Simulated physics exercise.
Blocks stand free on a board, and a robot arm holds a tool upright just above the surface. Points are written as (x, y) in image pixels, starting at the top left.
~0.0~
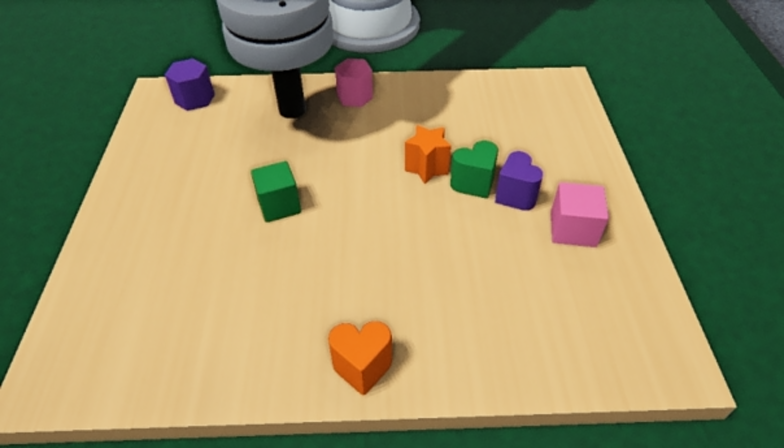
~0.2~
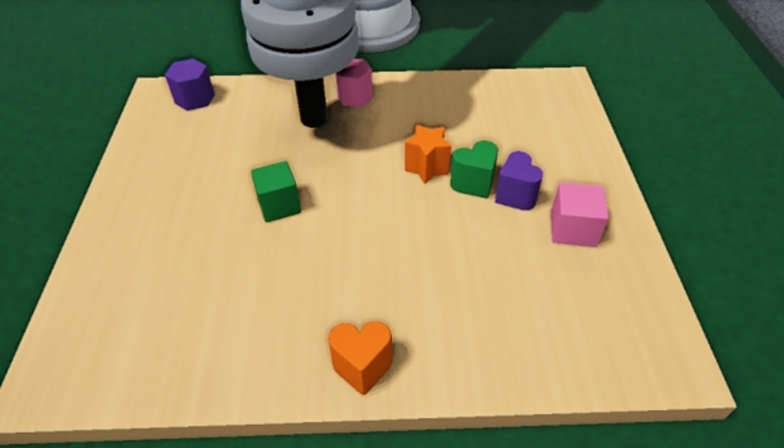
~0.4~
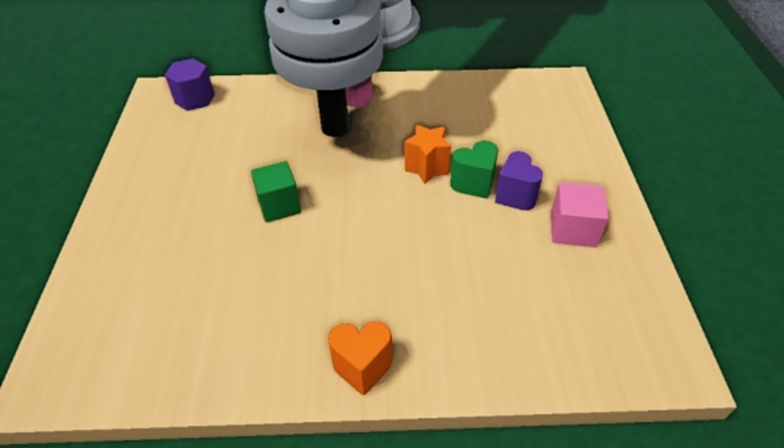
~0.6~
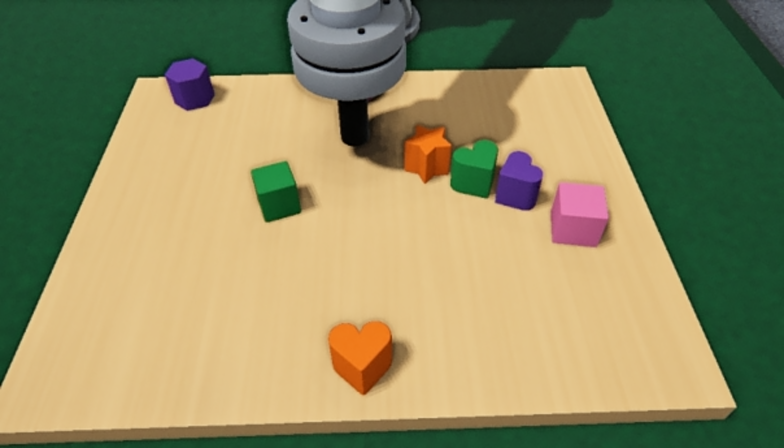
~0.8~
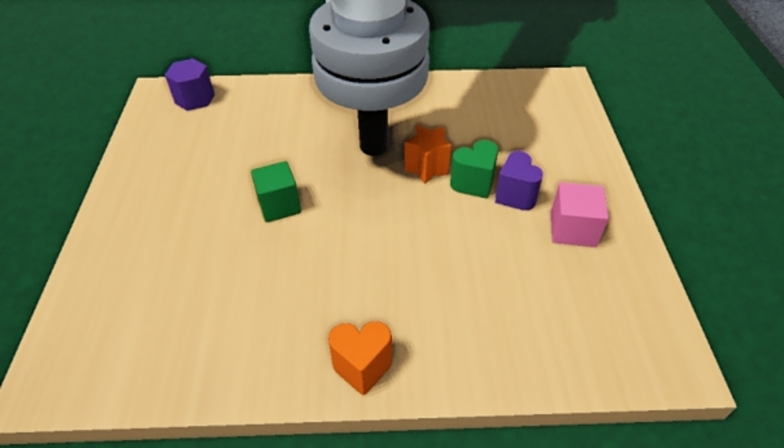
A pale wooden board lies on a green surface, seen from above at an angle by a camera that stays still. An orange star, a green heart, a purple heart and a pink cube line the right side, with a green cube left of centre, an orange heart near the front, and purple and pink blocks at the back. A grey robot arm glides its black tool rightward and slightly forward toward the star, covering the rear pink block, while every block stays put.
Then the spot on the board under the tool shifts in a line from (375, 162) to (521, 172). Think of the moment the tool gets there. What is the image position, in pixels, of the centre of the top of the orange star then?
At roughly (555, 154).
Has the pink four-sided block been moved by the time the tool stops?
I expect so.
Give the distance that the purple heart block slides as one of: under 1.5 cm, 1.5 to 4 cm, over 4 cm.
Distance: Above 4 cm.
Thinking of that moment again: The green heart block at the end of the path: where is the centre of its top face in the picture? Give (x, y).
The green heart block ends near (583, 174).
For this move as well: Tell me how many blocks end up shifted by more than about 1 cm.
Three or more blocks.
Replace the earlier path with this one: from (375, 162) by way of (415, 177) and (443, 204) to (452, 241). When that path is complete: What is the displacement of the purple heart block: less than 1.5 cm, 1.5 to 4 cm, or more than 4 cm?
Final distance: 1.5 to 4 cm.
What follows on the original path. One third of the way, tool (424, 151); orange star (455, 142); green heart block (485, 156).
Two thirds of the way, tool (475, 154); orange star (506, 149); green heart block (534, 166); purple heart block (572, 176), turned 15° anticlockwise; pink four-sided block (606, 204), turned 45° clockwise.
At the end, tool (524, 157); orange star (556, 154); green heart block (583, 174); purple heart block (622, 180); pink four-sided block (621, 212), turned 85° clockwise.
